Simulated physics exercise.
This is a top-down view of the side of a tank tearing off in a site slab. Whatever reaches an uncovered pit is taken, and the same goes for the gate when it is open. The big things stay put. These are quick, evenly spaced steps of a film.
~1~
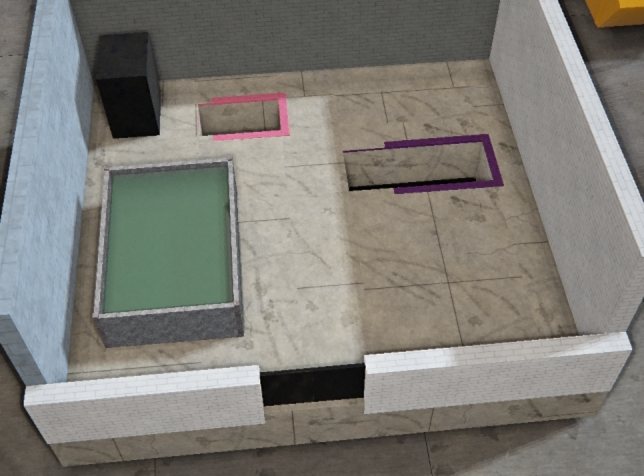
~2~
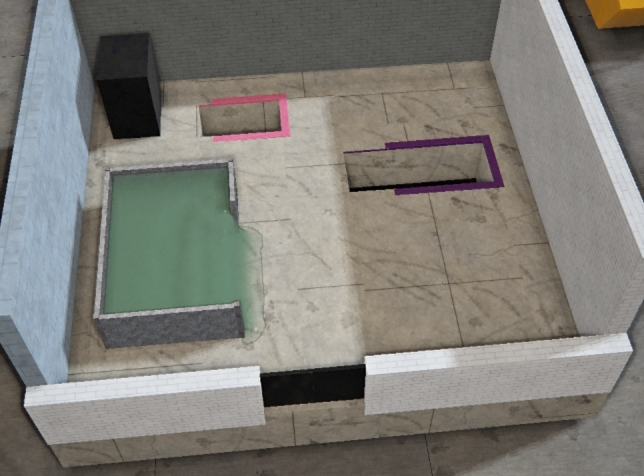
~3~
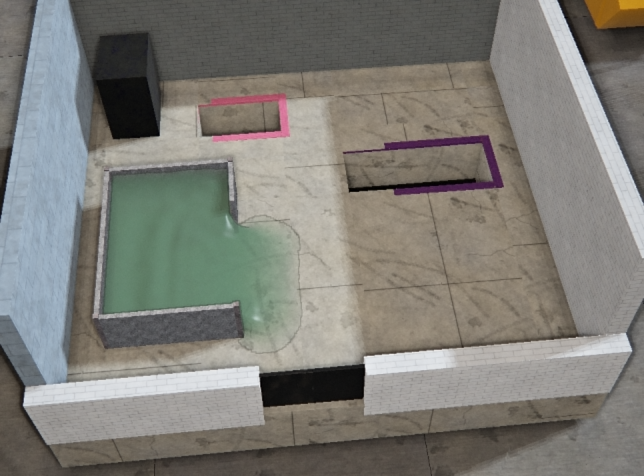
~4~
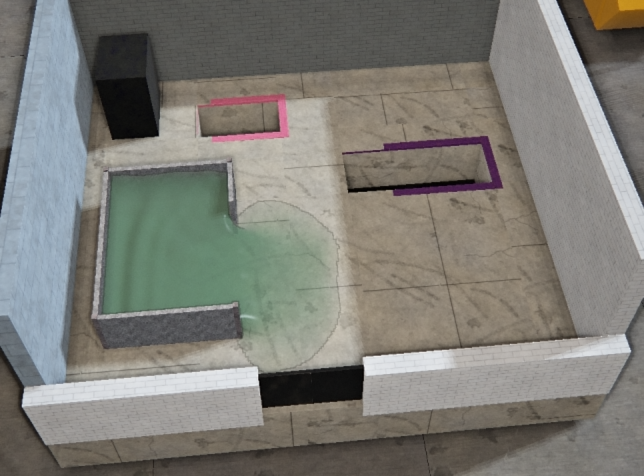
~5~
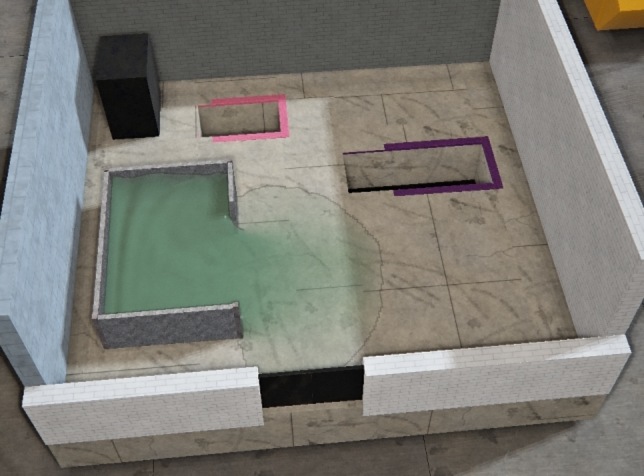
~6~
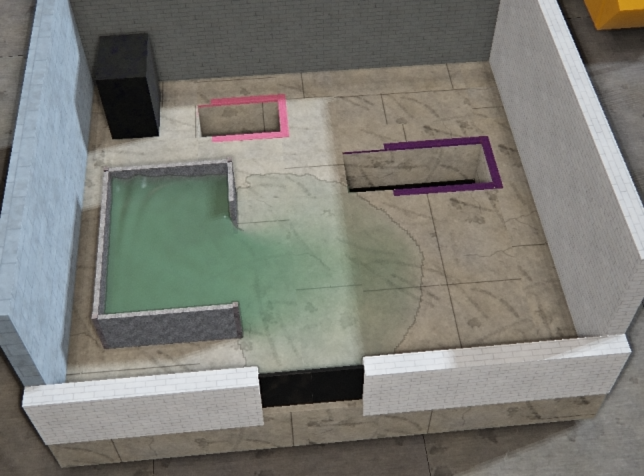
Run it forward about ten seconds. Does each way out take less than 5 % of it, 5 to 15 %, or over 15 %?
As I see it, the gate stays lower than five per cent; the purple pit goes higher than fifteen per cent; the pink pit stays lower than five per cent.
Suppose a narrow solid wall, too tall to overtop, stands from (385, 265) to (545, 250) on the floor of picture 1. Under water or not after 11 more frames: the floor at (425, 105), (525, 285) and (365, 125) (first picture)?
Going one after another, I'd say kept clear of the flood, then reached by the flood, then kept clear of the flood.
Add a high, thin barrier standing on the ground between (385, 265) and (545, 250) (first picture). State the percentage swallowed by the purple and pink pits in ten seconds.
The purple pit gets 30 per cent and the pink pit gets 4 per cent.
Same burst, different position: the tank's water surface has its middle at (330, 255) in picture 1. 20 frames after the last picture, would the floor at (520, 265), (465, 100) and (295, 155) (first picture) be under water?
Taking them as they were asked, they come out soaked, soaked, bone dry.
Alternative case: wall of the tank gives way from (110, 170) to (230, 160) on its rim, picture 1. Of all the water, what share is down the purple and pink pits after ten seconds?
Purple takes 6 in a hundred, pink takes 60 in a hundred.
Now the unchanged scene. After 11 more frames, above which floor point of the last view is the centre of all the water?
The water's middle lies around (327, 284).
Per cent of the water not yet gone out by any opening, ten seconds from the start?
Roughly 46 per cent.
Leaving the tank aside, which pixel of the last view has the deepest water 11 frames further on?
Deepest spot: Around (577, 343).
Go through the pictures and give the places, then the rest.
The first picture shows the water tank at (169, 236) is whole and still.
In the second picture, the front is at (250, 336), out from the gap at (236, 273).
In the third picture, the front is at (279, 342), out from the gap at (235, 274).
In the fourth picture, the front is at (317, 343), out from the gap at (234, 275).
In the fifth picture, water pours out at (235, 275) and has run to (374, 250).
In the sixth picture, water pours out at (235, 275) and has run to (415, 254).
A moment on, water covers 40 % of the floor; the gate 0 %, the purple pit 1 %, the pink pit 0 %.
Next, water covers 45 % of the floor; the gate 0 %, the purple pit 4 %, the pink pit 0 %.
Then, water covers 50 % of the floor; the gate 0 %, the purple pit 9 %, the pink pit 0 %.
Later, water covers 60 % of the floor; the gate 0 %, the purple pit 33 %, the pink pit 0 %.
In the end, water covers 80 % of the floor; the gate 0 %, the purple pit 51 %, the pink pit 2 %.
